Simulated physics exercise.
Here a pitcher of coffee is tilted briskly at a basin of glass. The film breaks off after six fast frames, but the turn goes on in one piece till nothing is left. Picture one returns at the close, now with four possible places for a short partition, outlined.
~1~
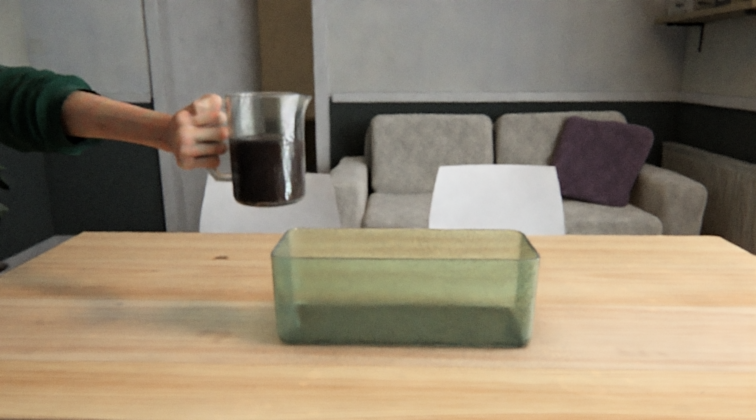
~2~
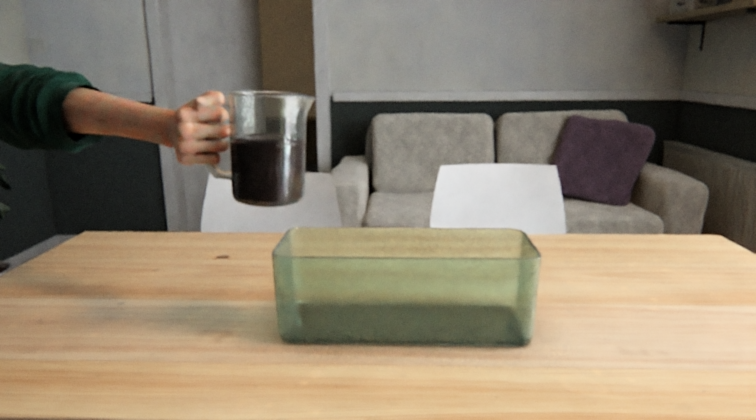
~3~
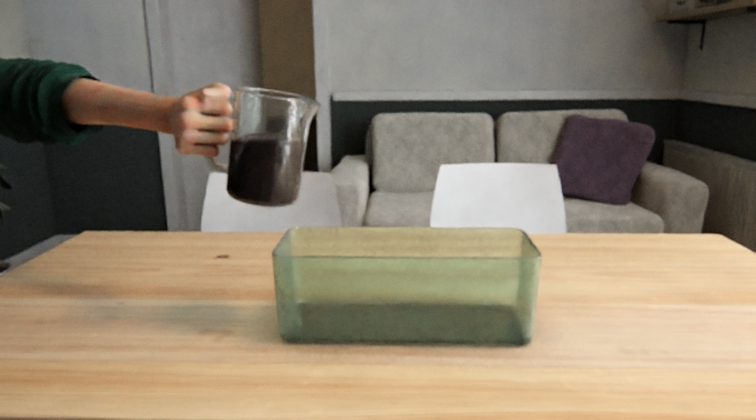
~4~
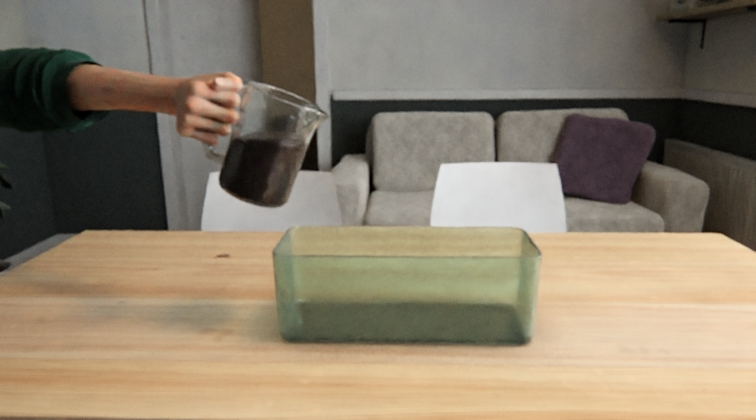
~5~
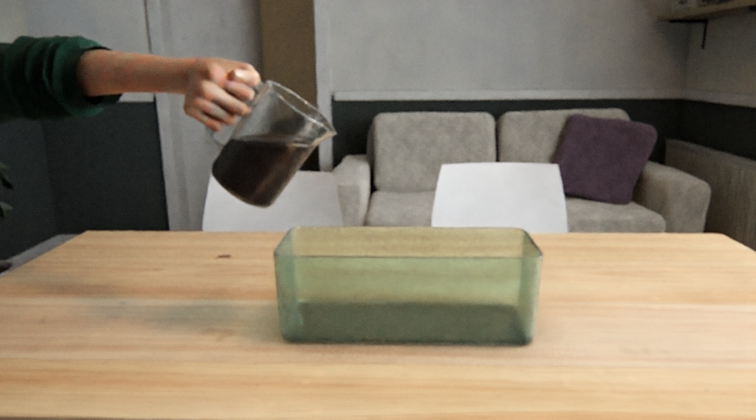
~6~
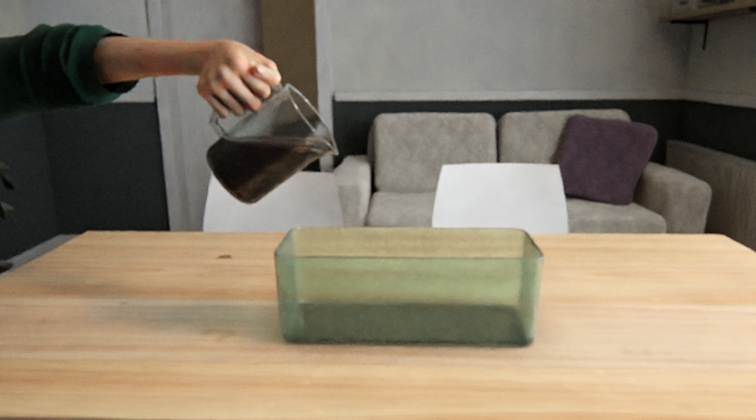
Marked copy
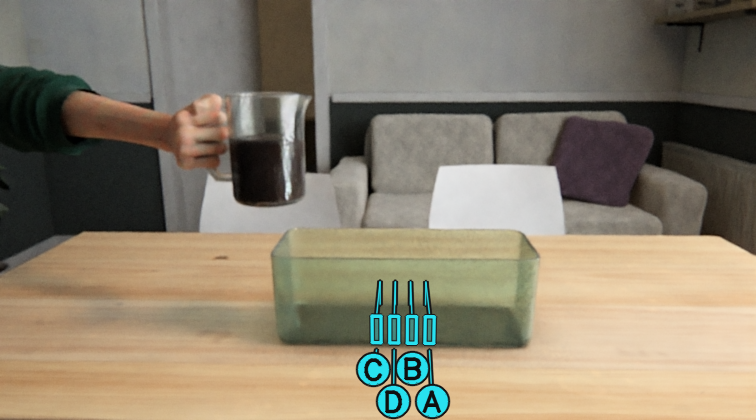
A hand and forearm in a dark green sleeve reach in from the left, seen from the front at about table height in a living room. They hold a clear glass pitcher of dark liquid above a pale wooden table with a greenish glass basin, before white chairs and a grey sofa with a purple cushion. The hand tilts the pitcher steadily rightward, its liquid shifting toward the lip, while the view stays nearly still.
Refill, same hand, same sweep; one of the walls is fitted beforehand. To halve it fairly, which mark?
C works best here.
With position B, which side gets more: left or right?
The left one.
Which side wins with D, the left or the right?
More ends on the left.
On the marked copy, A at (429, 350); B at (411, 349); C at (376, 349); D at (394, 349).
Choosing A, about 90 % ends left of the wall and 8 % right of it.
Choosing B, about 90 % ends left of the wall and 7 % right of it.
Choosing C, about 55 % ends left of the wall and 44 % right of it.
Choosing D, about 90 % ends left of the wall and 8 % right of it.
